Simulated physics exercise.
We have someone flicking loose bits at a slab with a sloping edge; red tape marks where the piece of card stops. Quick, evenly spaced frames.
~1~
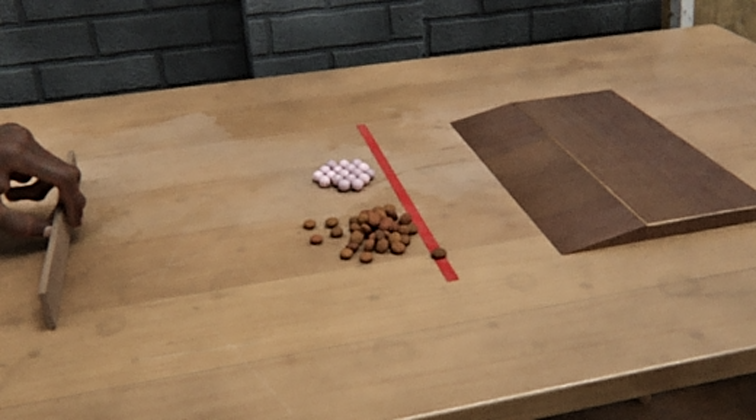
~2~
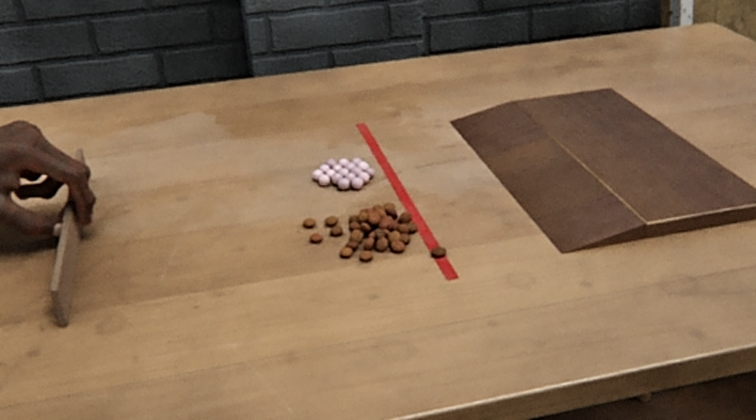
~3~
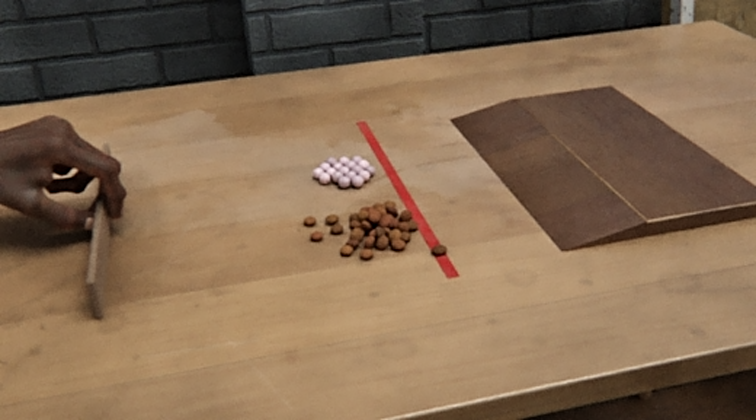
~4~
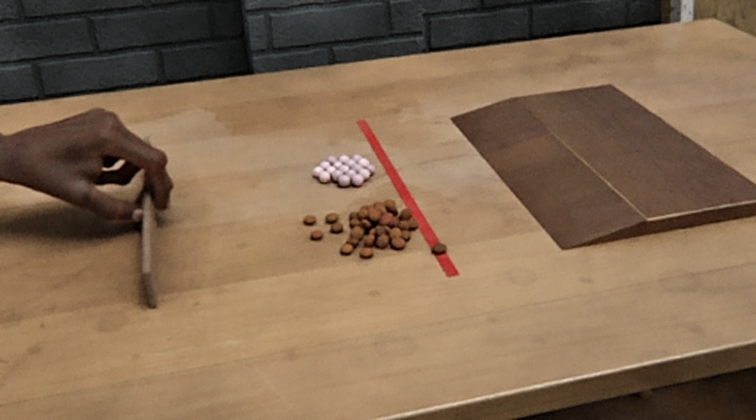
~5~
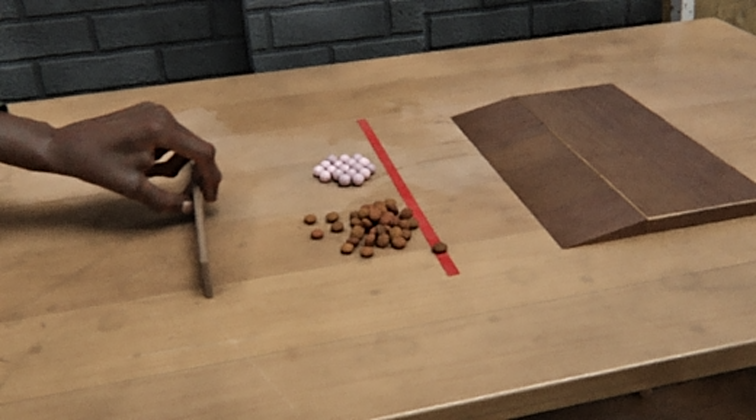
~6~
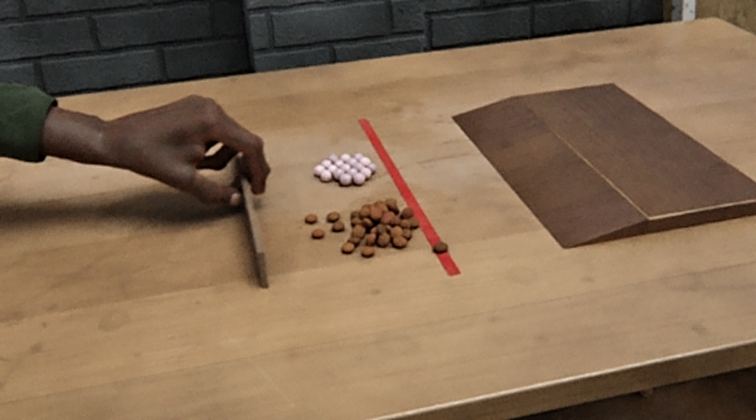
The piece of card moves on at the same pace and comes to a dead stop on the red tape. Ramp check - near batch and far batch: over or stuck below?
Near batch - stuck below; far batch - over.
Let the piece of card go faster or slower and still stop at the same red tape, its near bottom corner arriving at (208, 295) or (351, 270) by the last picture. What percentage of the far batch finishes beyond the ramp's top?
First 10 per cent, second 100 per cent.
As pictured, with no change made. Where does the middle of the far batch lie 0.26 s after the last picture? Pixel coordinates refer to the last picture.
Its middle sits close to (441, 160) in the last picture.
Then, 0.12 s on from there, piece of card still moving, near (339, 164); near batch the whole lot short of the ramp; far batch the whole lot short of the ramp.
Then, 0.26 s on from there, piece of card stopped at the red tape; near batch the whole lot short of the ramp; far batch the whole lot short of the ramp.
Then, 0.54 s on from there, piece of card stopped at the red tape; near batch near a quarter on the ramp, the bulk short of the ramp; far batch near half past the top, near half on the ramp.
In the end, piece of card stopped at the red tape; near batch none at all past the top, near a quarter on the ramp, the bulk short of the ramp; far batch all but a few past the top, a little short of the ramp.
